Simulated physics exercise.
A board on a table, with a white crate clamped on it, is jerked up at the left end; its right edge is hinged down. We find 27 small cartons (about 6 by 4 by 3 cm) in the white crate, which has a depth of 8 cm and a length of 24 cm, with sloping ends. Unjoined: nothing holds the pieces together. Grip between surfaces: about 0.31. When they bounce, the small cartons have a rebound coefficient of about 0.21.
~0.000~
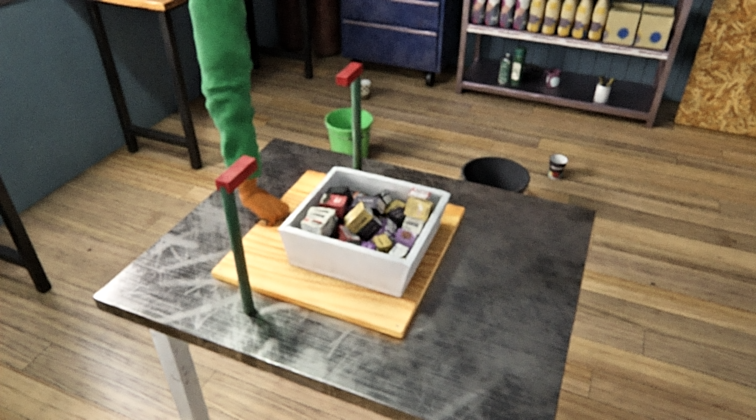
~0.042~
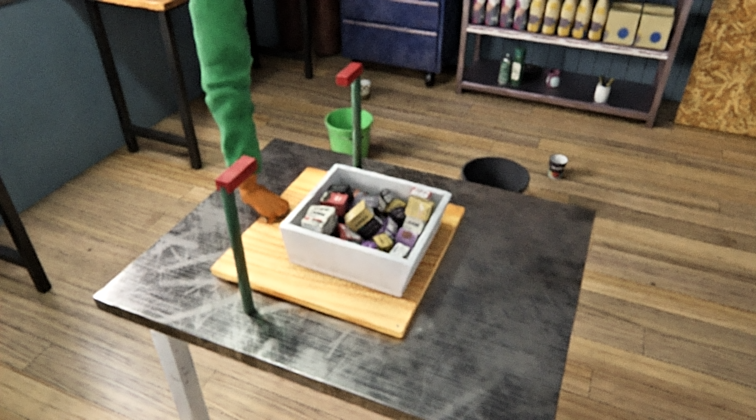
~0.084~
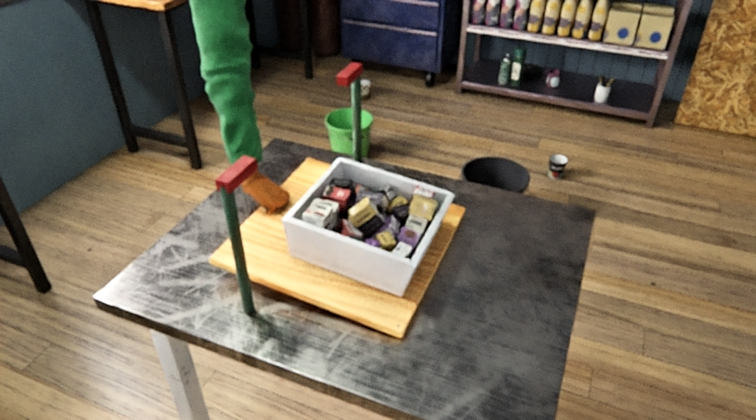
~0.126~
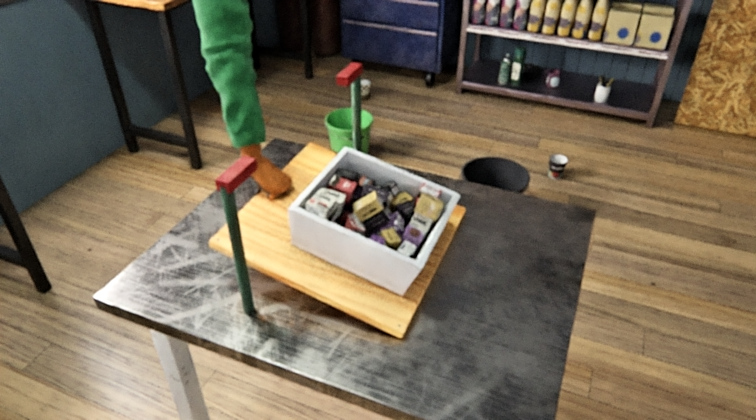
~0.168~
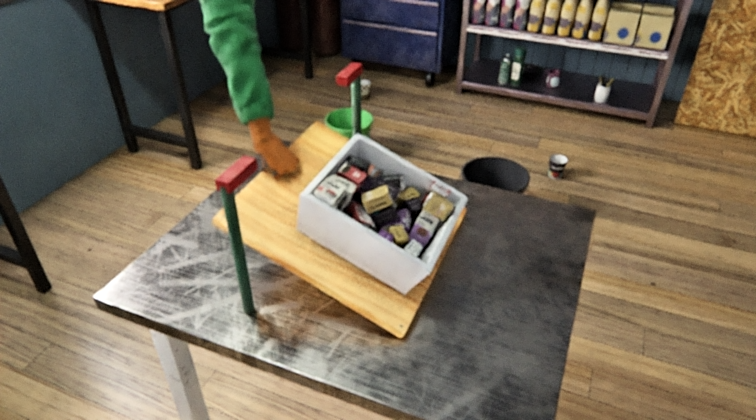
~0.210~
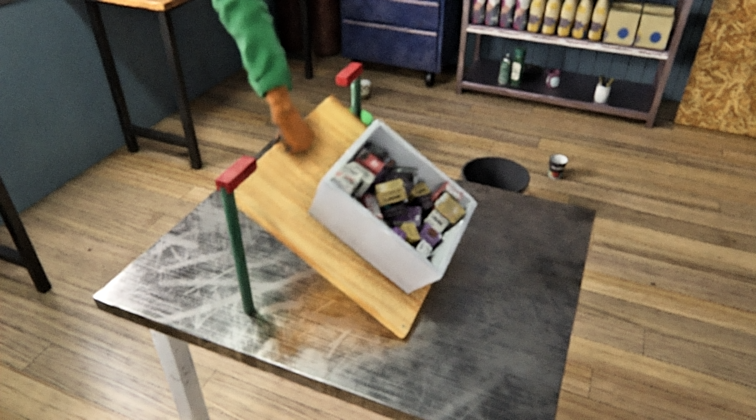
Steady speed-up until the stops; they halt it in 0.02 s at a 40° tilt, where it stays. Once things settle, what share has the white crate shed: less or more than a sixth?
What gets out surpasses a sixth.
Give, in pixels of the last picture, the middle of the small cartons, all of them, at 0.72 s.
Middle: About (449, 236) px.
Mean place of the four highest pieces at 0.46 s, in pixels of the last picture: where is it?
(484, 216), roughly.
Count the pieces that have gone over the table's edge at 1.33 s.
At that time, the count is near 6.
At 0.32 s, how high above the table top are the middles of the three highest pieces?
Roughly 30 centimetres.
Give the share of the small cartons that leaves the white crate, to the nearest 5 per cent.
Roughly 45 per cent of them.
After 0.22 s, the board meets the red stops.
After 0.32 s, tilt 40°; white crate 27 in, 0 out.
After 0.46 s, tilt 40°; white crate 23 in, 4 out.
After 0.72 s, tilt 40°; white crate 15 in, 12 out.
Outcome (at 1.33 s), white crate 15 in, 12 out. Asked share, 12 of 27, 44 per cent.
